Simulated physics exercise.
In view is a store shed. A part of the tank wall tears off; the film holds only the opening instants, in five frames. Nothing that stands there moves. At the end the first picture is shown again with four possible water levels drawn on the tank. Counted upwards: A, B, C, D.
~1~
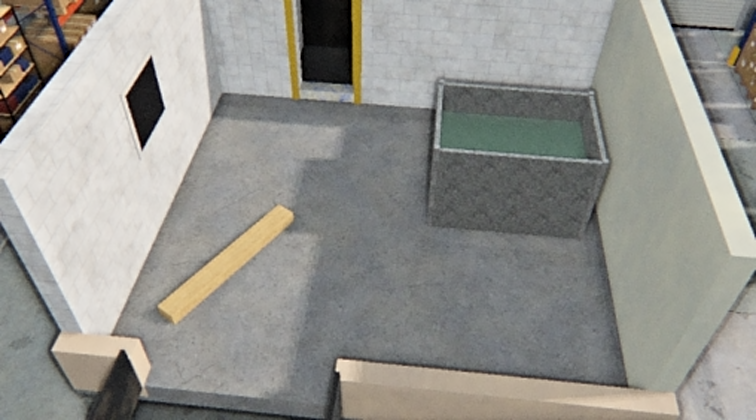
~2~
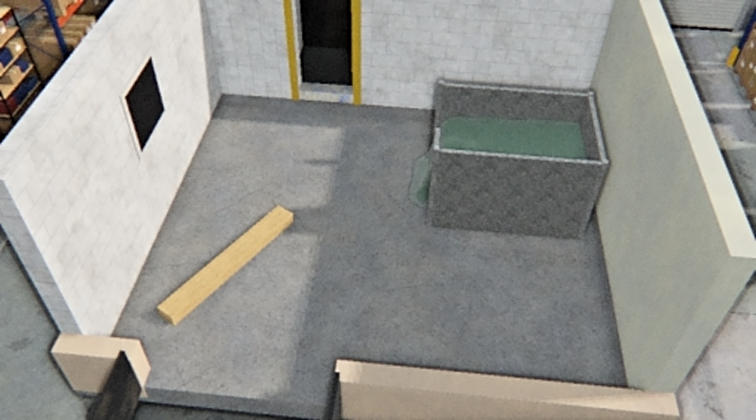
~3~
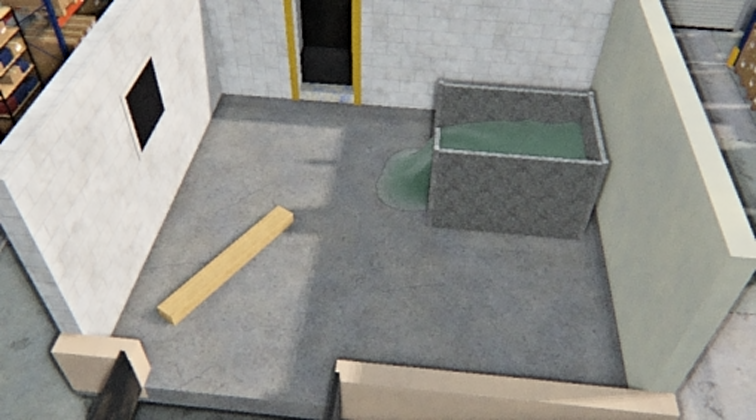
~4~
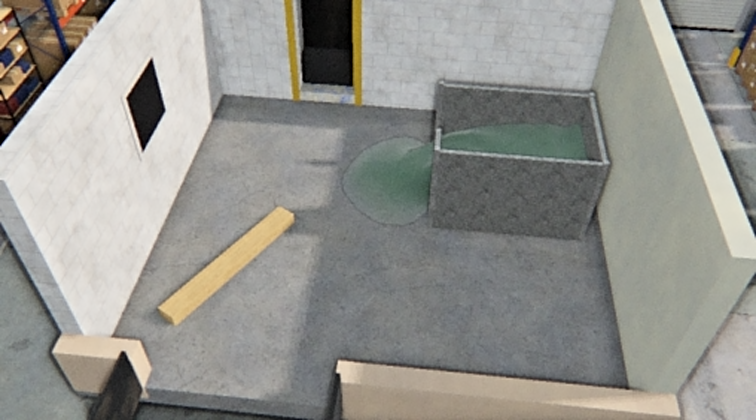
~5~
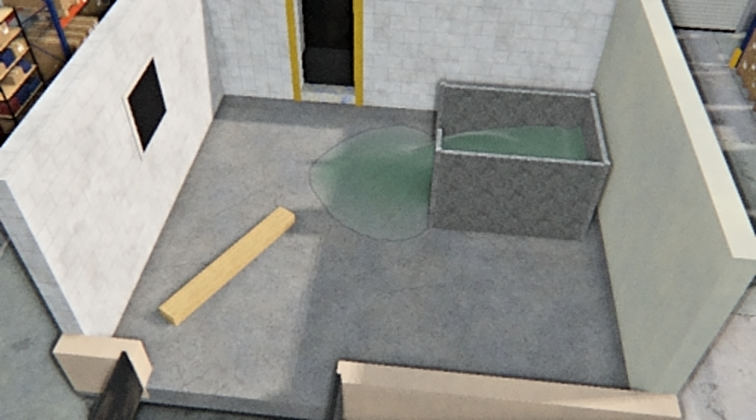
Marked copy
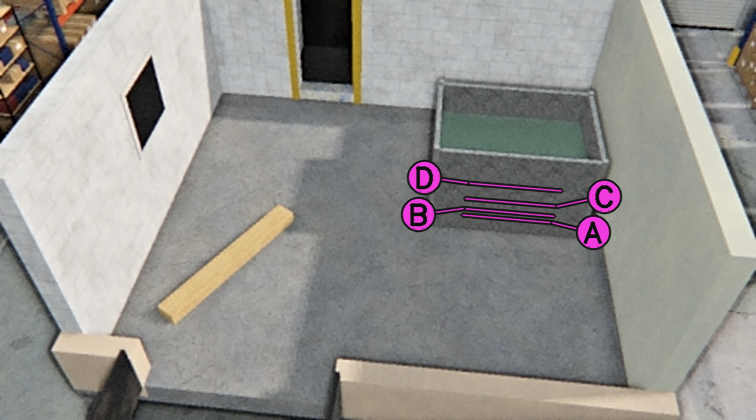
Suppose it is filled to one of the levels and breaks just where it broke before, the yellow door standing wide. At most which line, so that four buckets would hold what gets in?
The limit is D.
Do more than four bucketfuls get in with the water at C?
No, that is safe.
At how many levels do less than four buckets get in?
All of the four.
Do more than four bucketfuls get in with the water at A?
No, not at all.
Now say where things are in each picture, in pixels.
Water in the tank at rest, its middle at (513, 145); foot of the yellow doorway at (327, 100); open gate at (237, 346).
Water covers 1 % of the ground and shows as far out as (422, 202).
Water covers 3 % of the ground and shows as far out as (384, 193).
Water covers 6 % of the ground and shows as far out as (348, 185).
Water covers 11 % of the ground and shows as far out as (314, 174).
On the marked copy, A at (507, 218); B at (508, 212); C at (510, 202); D at (514, 187); from the bottom up A, B, C, D.
If A is chosen, nothing gets over.
If B is chosen, nothing gets over.
If C is chosen, nothing gets over.
If D is chosen, a bucket or two gets in.
